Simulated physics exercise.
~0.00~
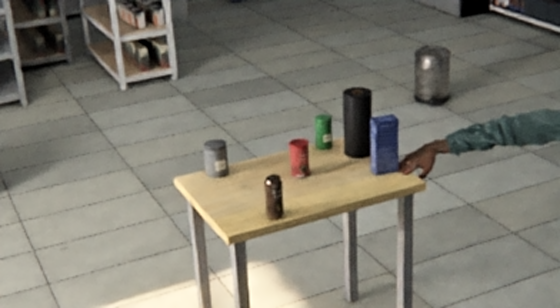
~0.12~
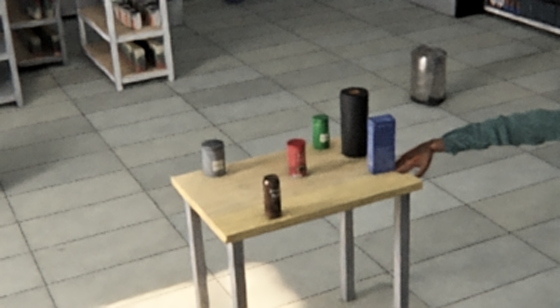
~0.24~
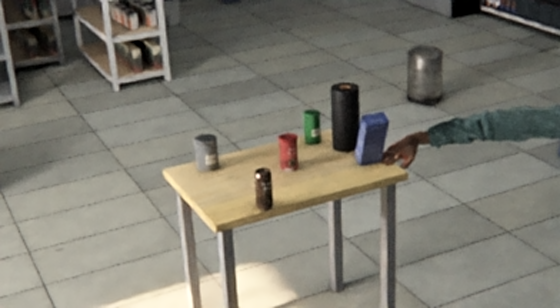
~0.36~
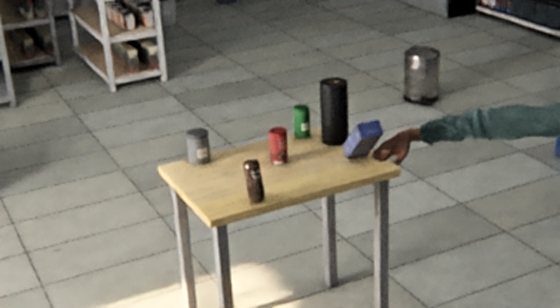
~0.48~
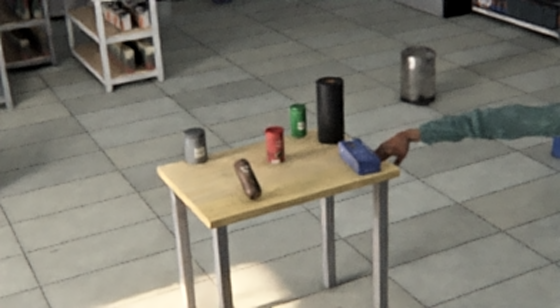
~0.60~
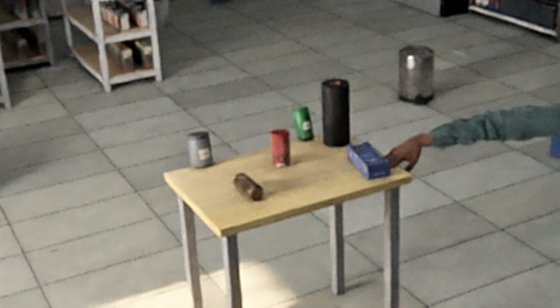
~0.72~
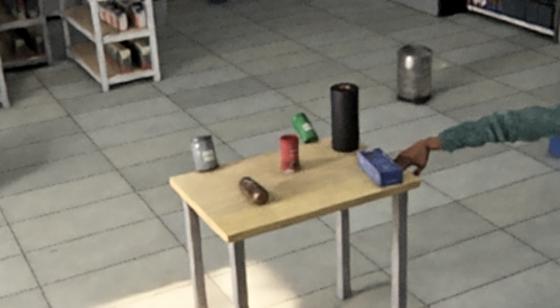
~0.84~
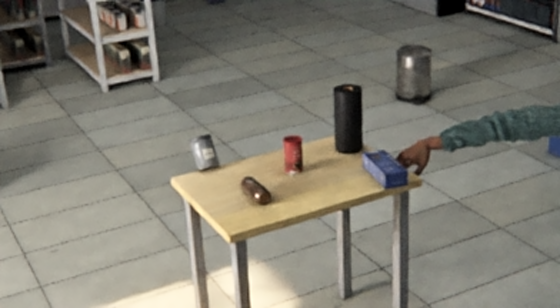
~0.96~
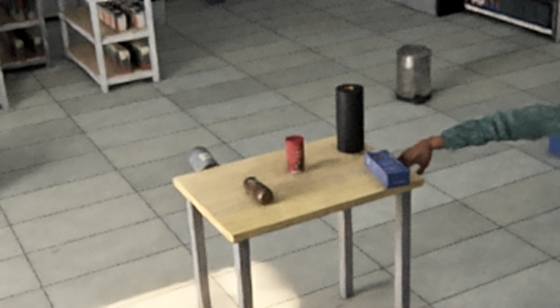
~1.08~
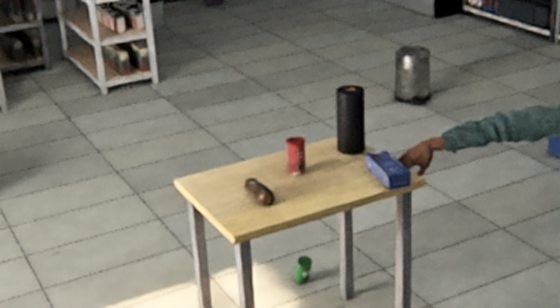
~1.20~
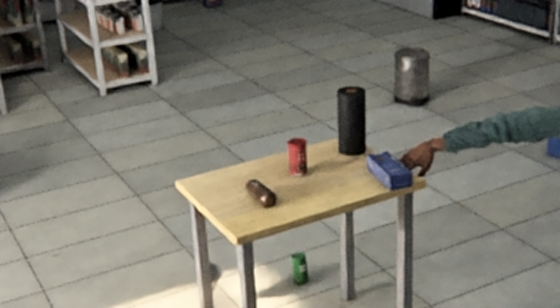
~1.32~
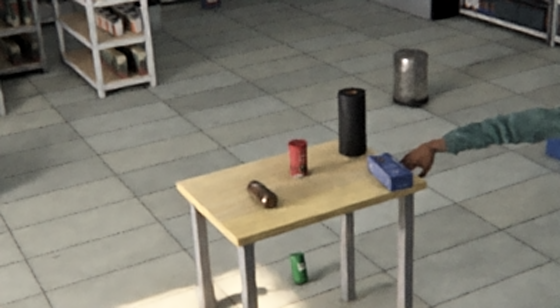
A nudged table topples the blue carton and brown can, while two containers fall off.
